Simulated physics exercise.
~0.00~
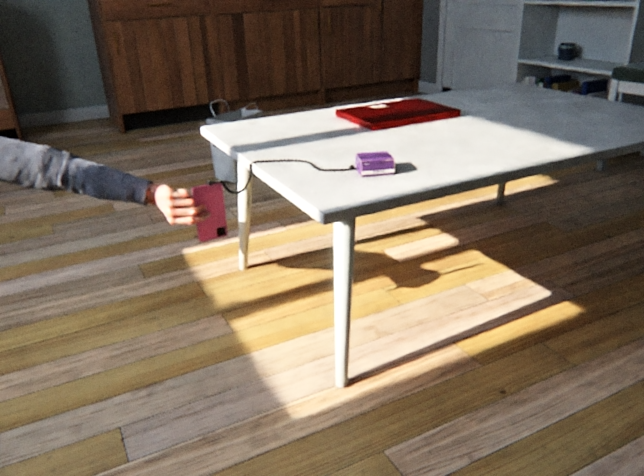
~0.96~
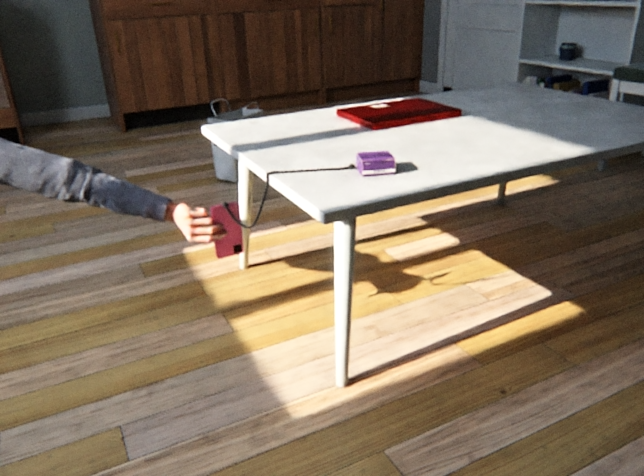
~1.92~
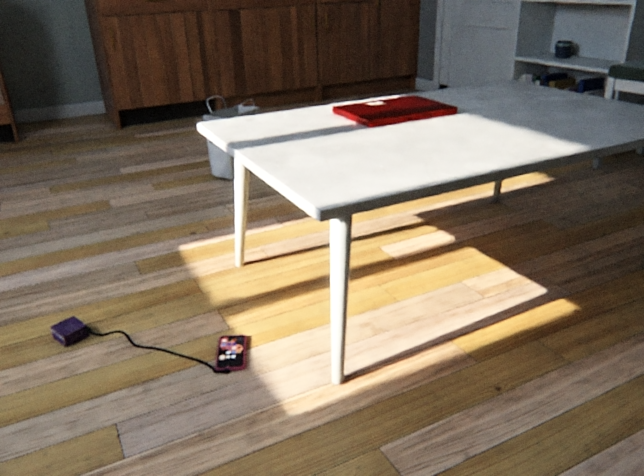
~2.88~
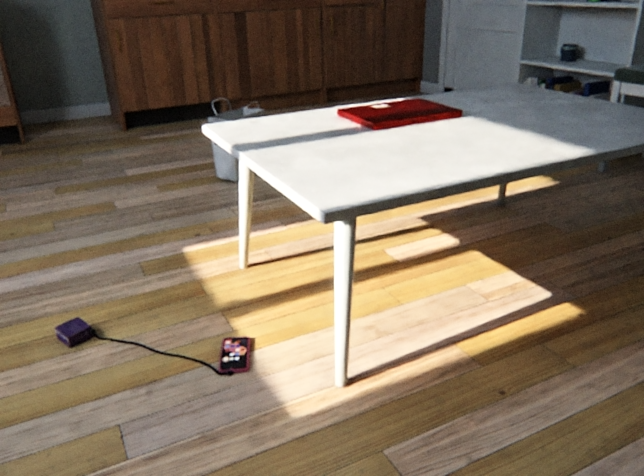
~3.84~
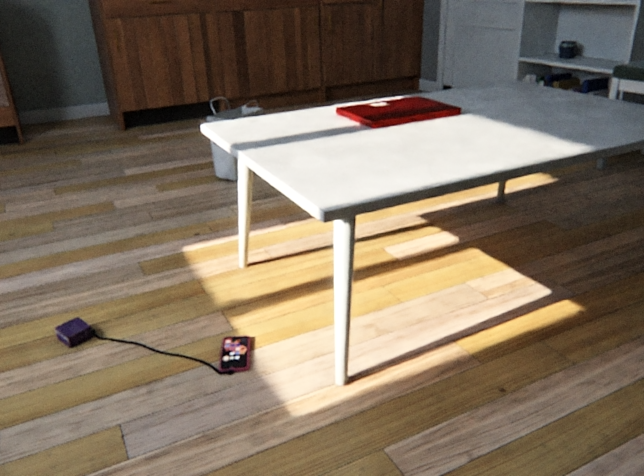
A hand held a pink phone beside a white table, tied by a dark cord to a purple box on top, and lowered it slightly; then both phone and box lay on the wooden floor, still joined, while the red laptop stayed put.
